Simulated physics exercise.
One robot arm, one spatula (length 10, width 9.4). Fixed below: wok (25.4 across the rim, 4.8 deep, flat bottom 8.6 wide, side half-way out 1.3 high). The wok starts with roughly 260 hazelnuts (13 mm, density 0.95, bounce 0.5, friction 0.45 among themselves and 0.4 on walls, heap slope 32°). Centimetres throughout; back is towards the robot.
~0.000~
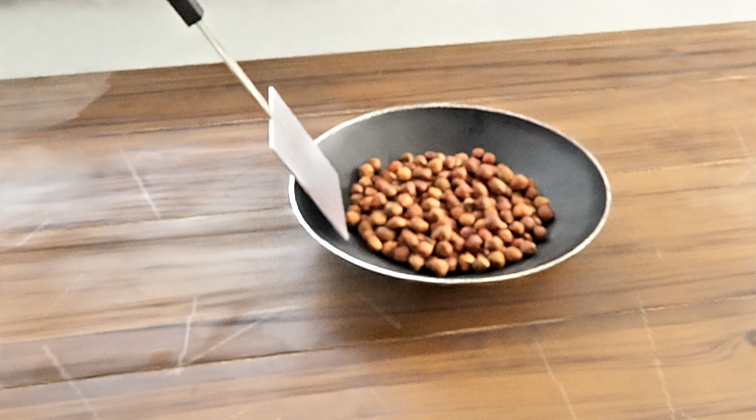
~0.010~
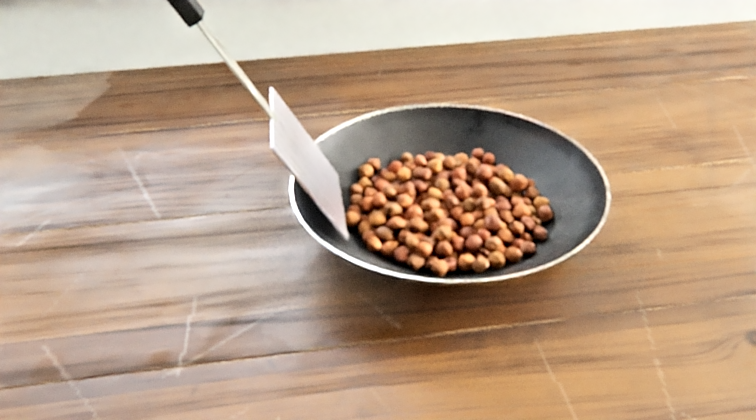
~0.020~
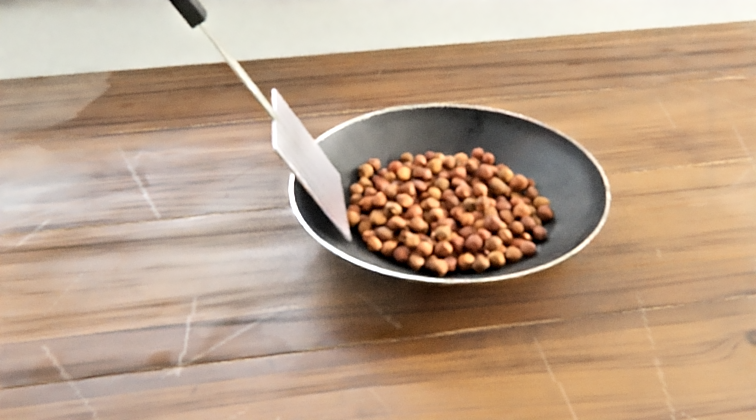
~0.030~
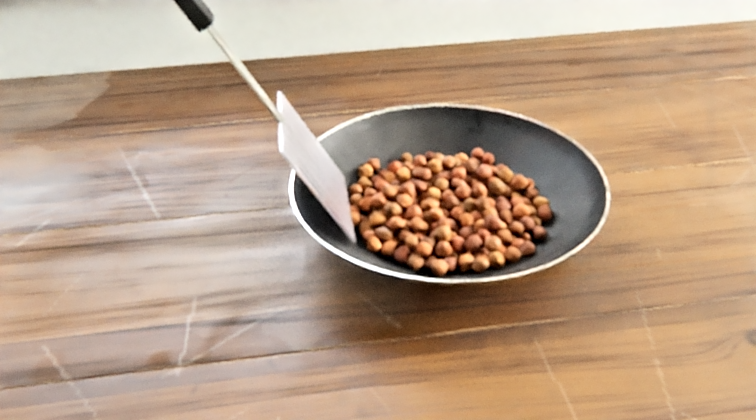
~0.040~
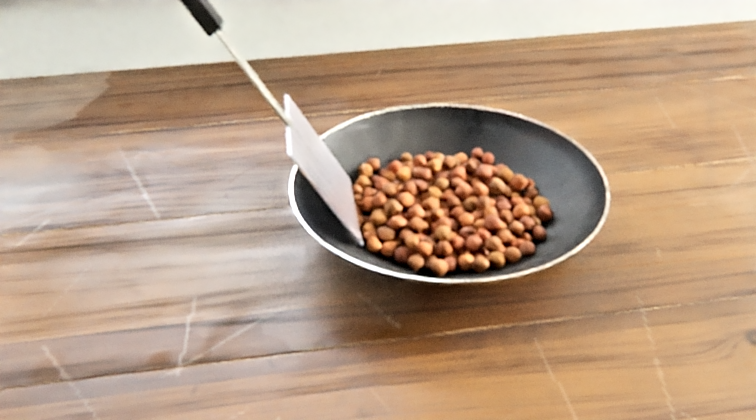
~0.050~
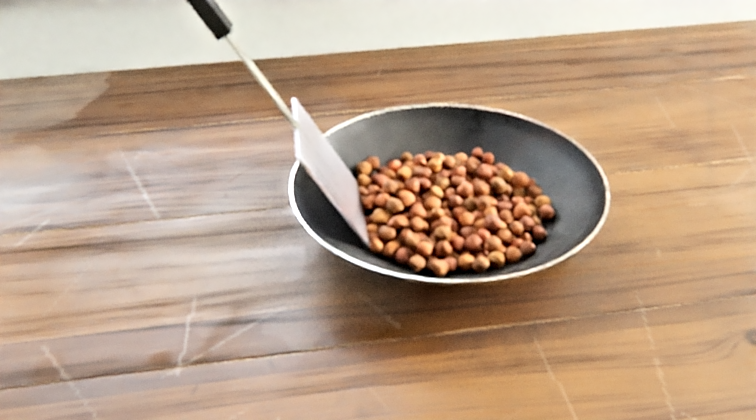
On a wooden tabletop, a spatula with a black handle edging slightly right inside a dark pan of brown nuts.
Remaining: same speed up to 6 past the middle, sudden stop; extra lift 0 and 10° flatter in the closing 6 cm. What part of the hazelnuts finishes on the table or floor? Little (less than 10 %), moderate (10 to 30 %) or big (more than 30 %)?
Answer: Moderate; 10 to 30 % of the hazelnuts finish on the table or floor.
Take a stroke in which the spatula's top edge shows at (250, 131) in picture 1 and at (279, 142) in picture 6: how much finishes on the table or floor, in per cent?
About 25 per cent.
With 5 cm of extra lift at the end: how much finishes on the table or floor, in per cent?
About 5 per cent.
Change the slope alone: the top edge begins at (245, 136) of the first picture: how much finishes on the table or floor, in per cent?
Some 10 per cent.
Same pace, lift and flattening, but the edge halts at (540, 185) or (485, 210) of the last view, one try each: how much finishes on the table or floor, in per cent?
About 40 and 5 per cent.
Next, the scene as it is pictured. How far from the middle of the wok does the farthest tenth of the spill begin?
About 25 cm.
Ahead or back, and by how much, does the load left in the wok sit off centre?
About 5.5 cm ahead.
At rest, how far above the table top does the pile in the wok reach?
Some 6.5 cm.
By 0.13 s, sloping 62°, highest piece 5 above the table; 255 in the wok.
By 0.21 s, sloping 58°, highest piece 6 above the table; 253 in the wok, 2 on the blade or in flight.
By 0.45 s, sloping 52°, highest piece 6 above the table; 206 in the wok, 47 on the table or floor, 2 on the blade or in flight.
By 1.50 s, sloping 52°, highest piece 6 above the table; 206 in the wok, 49 on the table or floor.
Final count, 206 in the wok, 49 on the table or floor. That is 19 % on the table or floor.
